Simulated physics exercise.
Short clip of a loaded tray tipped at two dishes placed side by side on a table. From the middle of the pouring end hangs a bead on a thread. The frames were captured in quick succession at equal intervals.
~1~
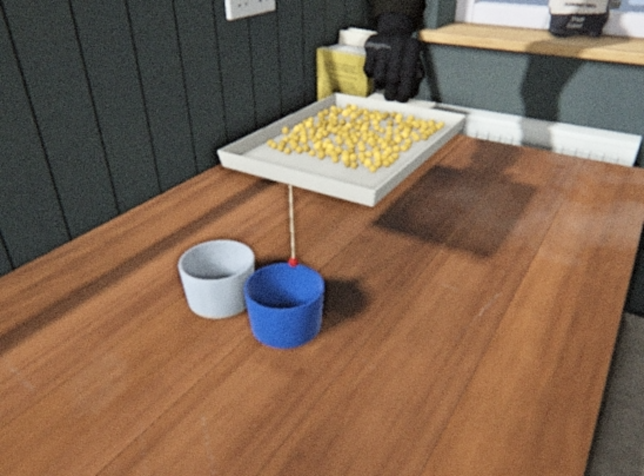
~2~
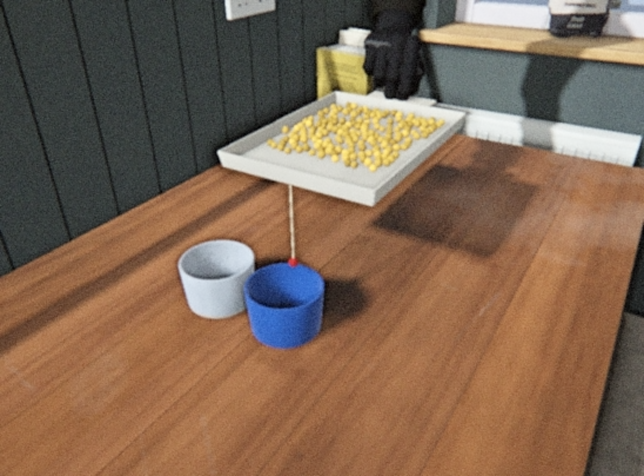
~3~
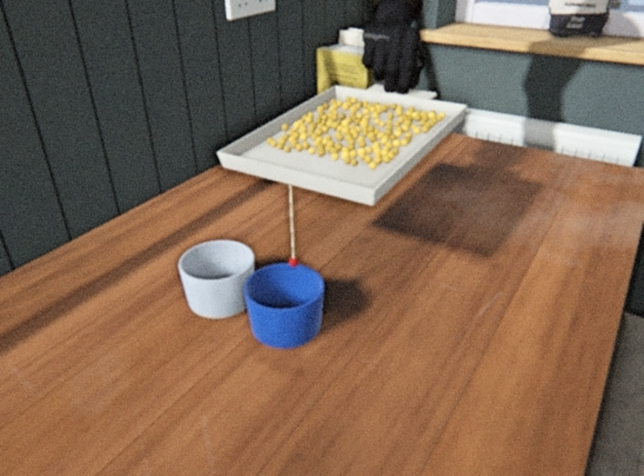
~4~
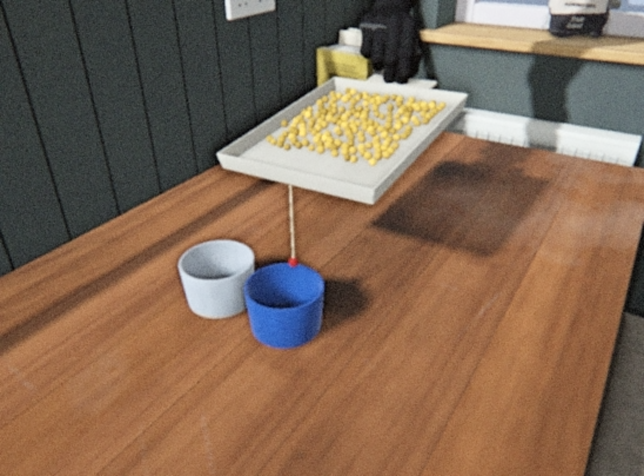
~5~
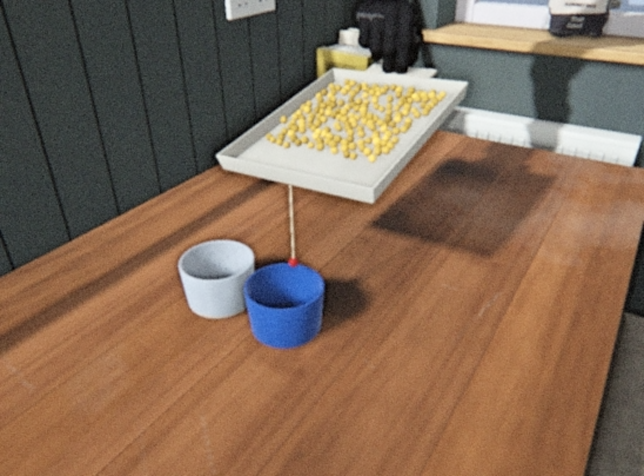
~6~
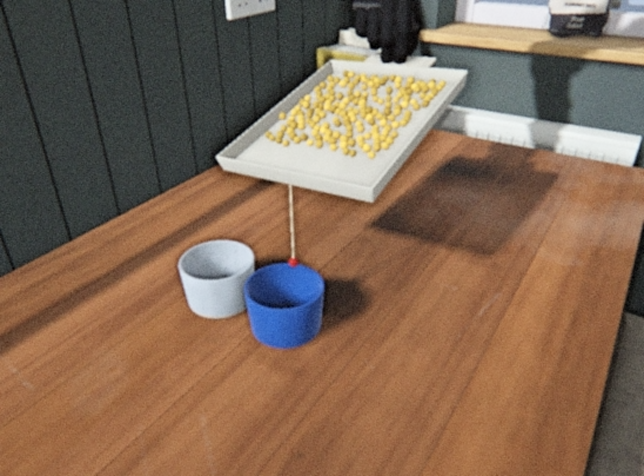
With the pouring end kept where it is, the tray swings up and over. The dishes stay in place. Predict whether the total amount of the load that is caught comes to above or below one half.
Basically it's a mostly caught load, that one.
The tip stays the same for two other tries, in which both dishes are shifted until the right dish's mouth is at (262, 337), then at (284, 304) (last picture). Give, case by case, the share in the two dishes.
Close to 10 in a hundred first, close to 80 in a hundred second.
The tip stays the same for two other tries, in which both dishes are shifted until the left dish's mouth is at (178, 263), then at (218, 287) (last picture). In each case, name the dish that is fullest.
The one at right the first time, the one at left the second.
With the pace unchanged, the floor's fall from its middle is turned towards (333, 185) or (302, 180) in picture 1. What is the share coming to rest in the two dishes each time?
Near 30 % and 40 %.
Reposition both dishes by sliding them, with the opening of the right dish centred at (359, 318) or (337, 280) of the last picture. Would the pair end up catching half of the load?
Short of half and then Short of half.
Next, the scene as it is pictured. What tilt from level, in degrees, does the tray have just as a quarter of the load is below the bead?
Roughly 110 degrees at that moment.
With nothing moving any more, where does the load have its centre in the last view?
Around (238, 309).
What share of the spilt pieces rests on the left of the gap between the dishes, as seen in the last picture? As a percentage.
Around 80 per cent, I reckon.
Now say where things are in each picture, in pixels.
Corners of the pouring end (222, 151) and (373, 189), level; middle of the load (358, 136), puffed corn balls; left dish (194, 295); right dish (262, 324); bead on its thread (294, 262), in the first picture.
Corners of the pouring end (222, 151) and (373, 189), level; middle of the load (358, 134), in the second picture.
Corners of the pouring end (222, 152) and (372, 188), tipped barely, lowest at the left corner; middle of the load (358, 130), in the third picture.
Corners of the pouring end (221, 153) and (372, 188), tipped a little, lowest at the left corner; middle of the load (358, 124), in the fourth picture.
Corners of the pouring end (221, 155) and (371, 187), tipped a little, lowest at the left corner; middle of the load (357, 118), in the fifth picture.
Corners of the pouring end (220, 156) and (370, 187), tipped a little, lowest at the left corner; middle of the load (356, 112); left dish (194, 295); right dish (262, 324), in the sixth picture.
Just after the last frame, tray tipped steeply; almost all on the tray; just a few in the right dish; just a few outside both; just a few in the air.
A moment on, tray tipped right over; almost all on the tray; just a few in the right dish; just a few in the left dish; just a few outside both; just a few in the air.
Further on, tray tipped past a quarter turn; roughly a quarter in the right dish; roughly a third in the left dish; roughly a third outside both.
When it is over, tray tipped past a quarter turn; roughly a quarter in the right dish; roughly a third in the left dish; roughly a third outside both.
